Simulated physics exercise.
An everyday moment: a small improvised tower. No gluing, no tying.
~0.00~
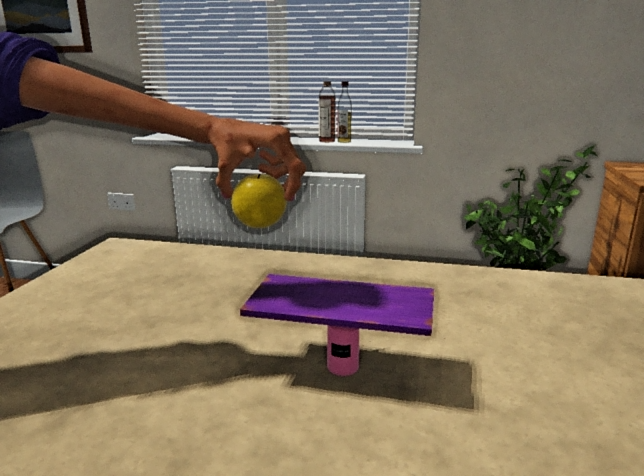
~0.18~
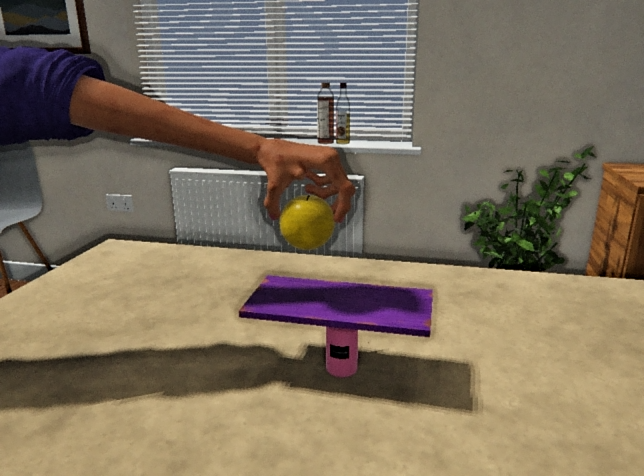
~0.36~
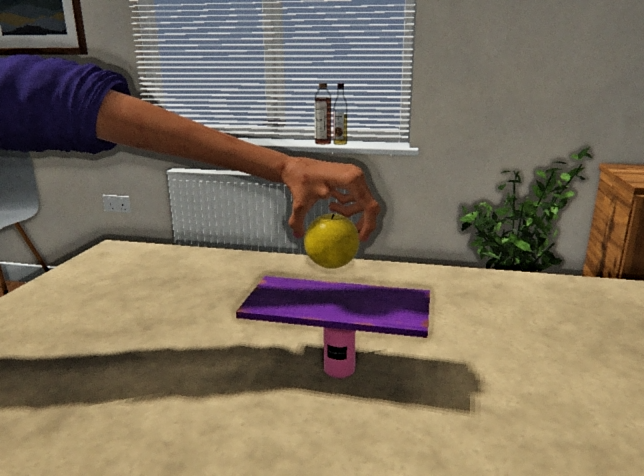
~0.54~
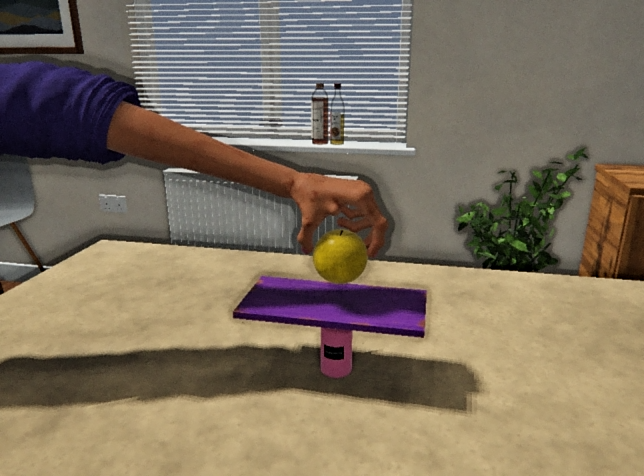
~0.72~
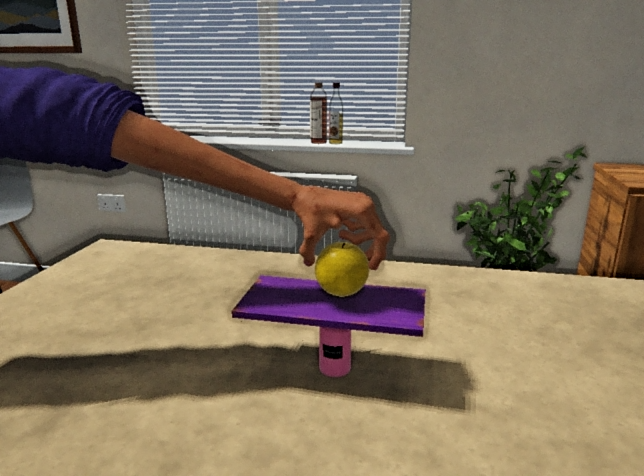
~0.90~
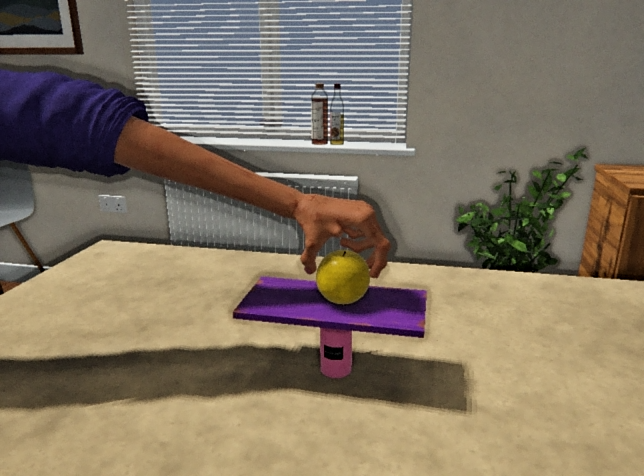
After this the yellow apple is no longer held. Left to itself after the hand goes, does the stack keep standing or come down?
I reckon the stack bears the weight fine.
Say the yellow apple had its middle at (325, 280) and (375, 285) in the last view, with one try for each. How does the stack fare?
Result of try one is that it stays stable, and of try two that it tips over.
After 1.20 s, nothing has stirred.
After 1.60 s, yellow apple resting near (343, 277).
At rest (2.0 s), all 3 in place. Seen from the same camera at the end, yellow apple near (343, 277). The stack stays up.
